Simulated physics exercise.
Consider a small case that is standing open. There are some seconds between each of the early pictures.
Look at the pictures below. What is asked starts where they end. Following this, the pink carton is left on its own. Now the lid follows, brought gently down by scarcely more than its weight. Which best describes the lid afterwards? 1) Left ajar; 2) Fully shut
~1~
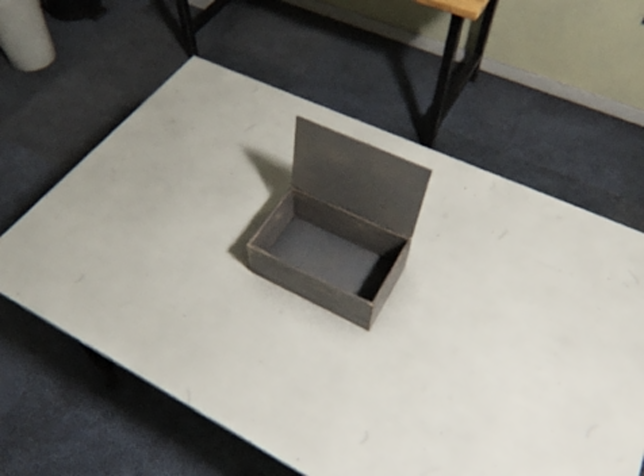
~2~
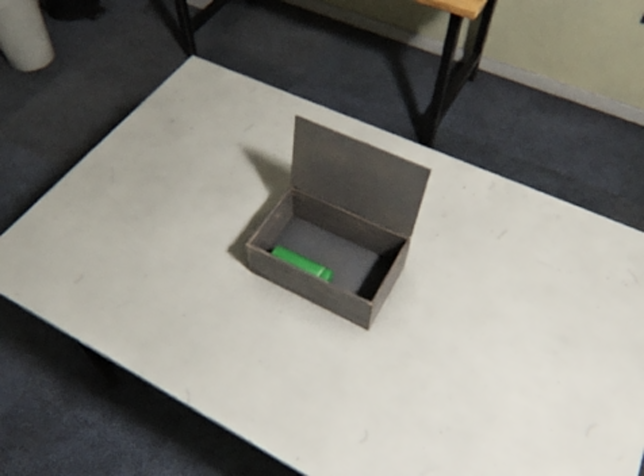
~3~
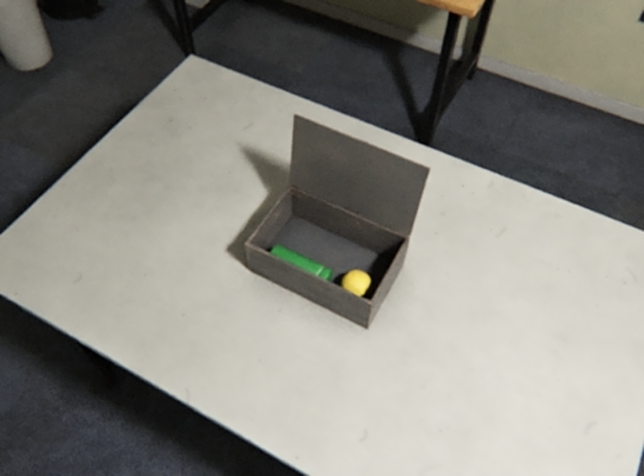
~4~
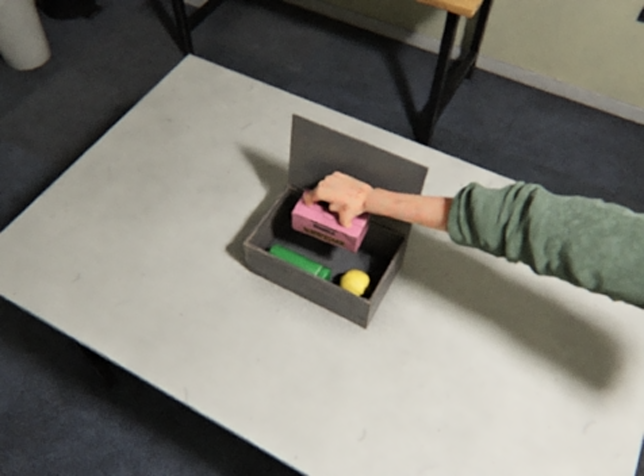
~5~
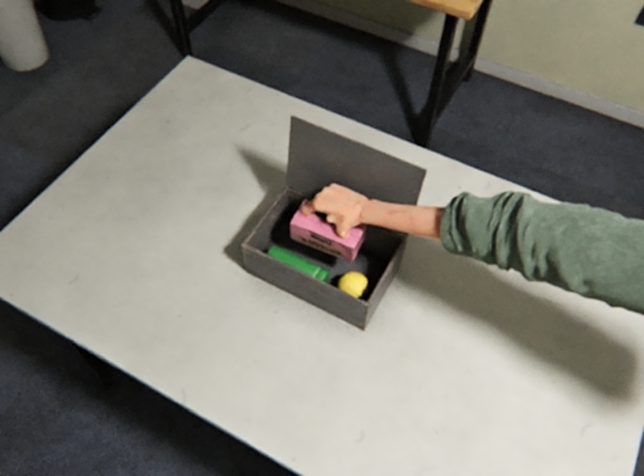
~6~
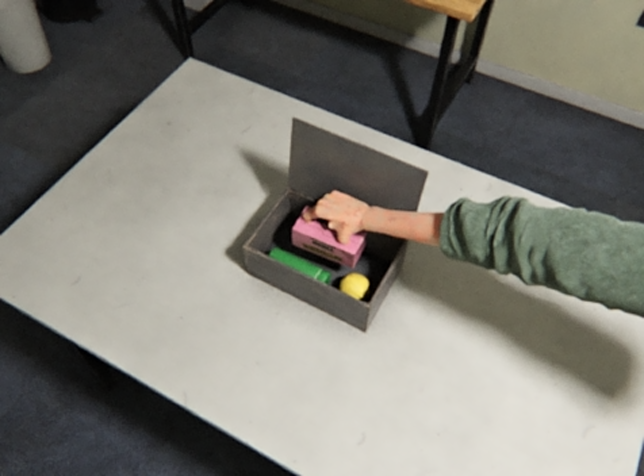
2, fully shut.
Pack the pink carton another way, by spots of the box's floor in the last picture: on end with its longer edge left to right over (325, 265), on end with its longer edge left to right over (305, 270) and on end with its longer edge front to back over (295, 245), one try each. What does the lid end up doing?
First try: It will not close; second try: It will not close; third try: It is held up.
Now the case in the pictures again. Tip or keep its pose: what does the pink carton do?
Result: The pink carton remains as it was set.
Then, 0.40 s after the last picture, pink carton slid a little near (328, 257); yellow lemon rolled a little.
Then, 1.40 s after the last picture, lid 74° above the rim; pink carton slid a little near (328, 257); yellow lemon rolled a little.
Then, 1.70 s after the last picture, lid 45° above the rim; pink carton slid a little near (328, 257); yellow lemon rolled a little.
Then, 2.00 s after the last picture, lid 3° above the rim; pink carton slid a little near (328, 257); yellow lemon rolled a little.
At rest, lid shut; moved from the start, pink carton; the other 2 in place. Seen from the same camera at the end, pink carton near (328, 257).
